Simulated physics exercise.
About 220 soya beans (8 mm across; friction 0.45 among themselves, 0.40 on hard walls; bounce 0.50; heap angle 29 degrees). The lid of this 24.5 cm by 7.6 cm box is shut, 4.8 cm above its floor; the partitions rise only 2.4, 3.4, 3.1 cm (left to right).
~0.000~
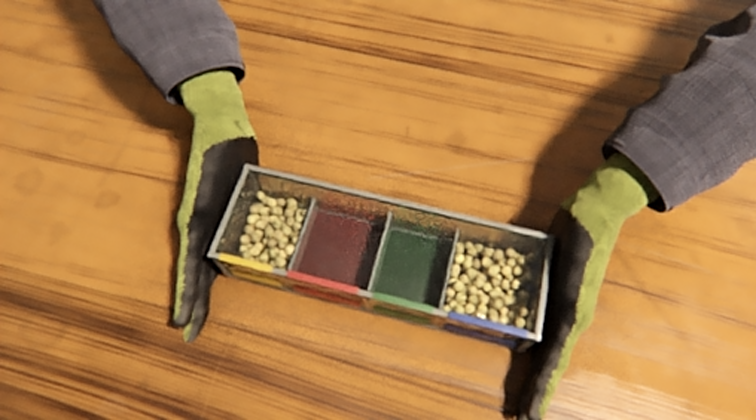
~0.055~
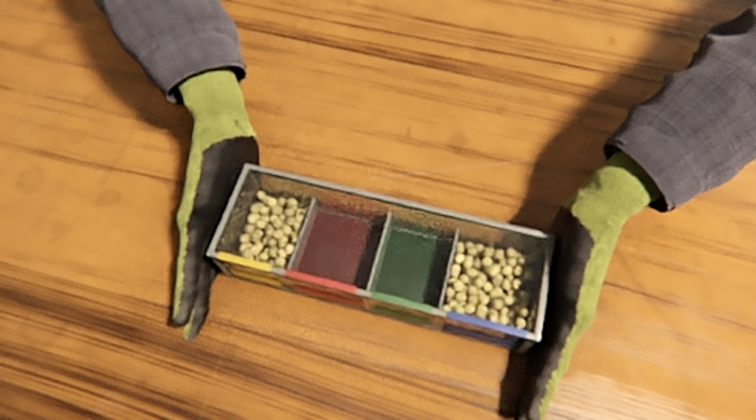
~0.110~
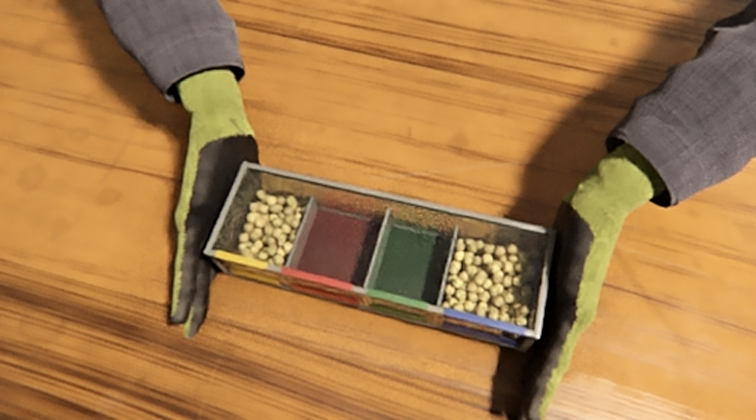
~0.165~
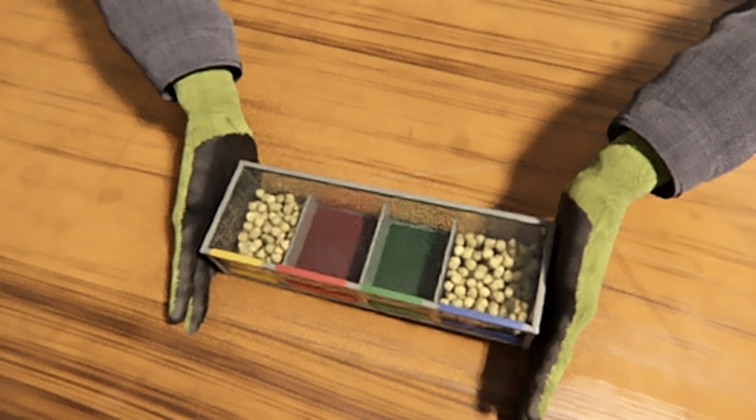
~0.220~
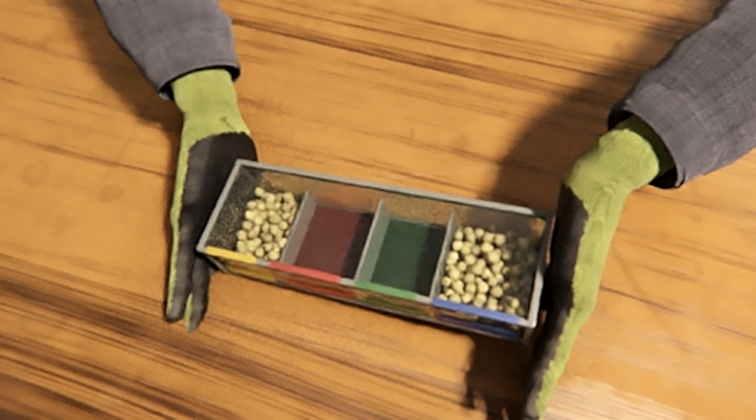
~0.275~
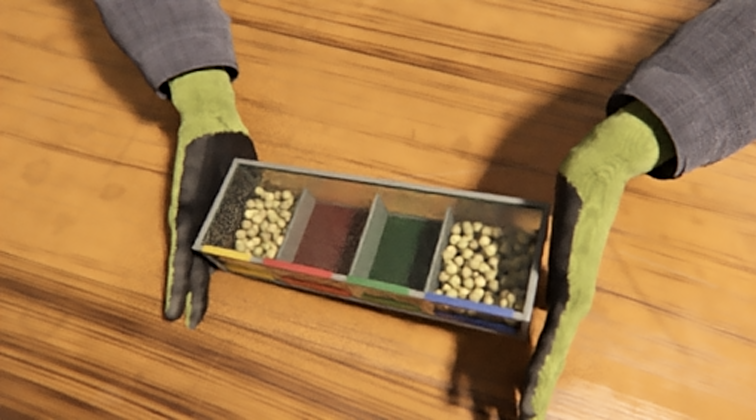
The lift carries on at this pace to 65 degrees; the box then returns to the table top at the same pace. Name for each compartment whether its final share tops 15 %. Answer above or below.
Red: Below, blue: Above, green: Below, yellow: Above.
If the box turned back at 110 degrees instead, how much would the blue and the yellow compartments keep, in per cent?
Blue 30, yellow 65.
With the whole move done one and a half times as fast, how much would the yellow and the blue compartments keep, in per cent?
In that case yellow 35; blue 50.
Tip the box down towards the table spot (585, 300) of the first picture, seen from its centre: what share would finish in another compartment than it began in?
About 5 per cent.
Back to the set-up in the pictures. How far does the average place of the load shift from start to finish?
About 2.5 cm.
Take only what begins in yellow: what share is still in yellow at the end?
About 100 per cent.
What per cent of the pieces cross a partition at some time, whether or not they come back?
About 10 per cent.
Then, at 1.17 s, tilt 65 degrees; blue 60 %, green 5 %, yellow 35 %.
After 1.77 s, tilt 28 degrees; blue 50 %, green 10 %, yellow 40 %.
After 2.42 s, tilt 0 degrees; blue 50 %, green 10 %, yellow 40 %.
At rest (2.7 s), red 0 %, blue 50 %, green 10 %, yellow 40 %.
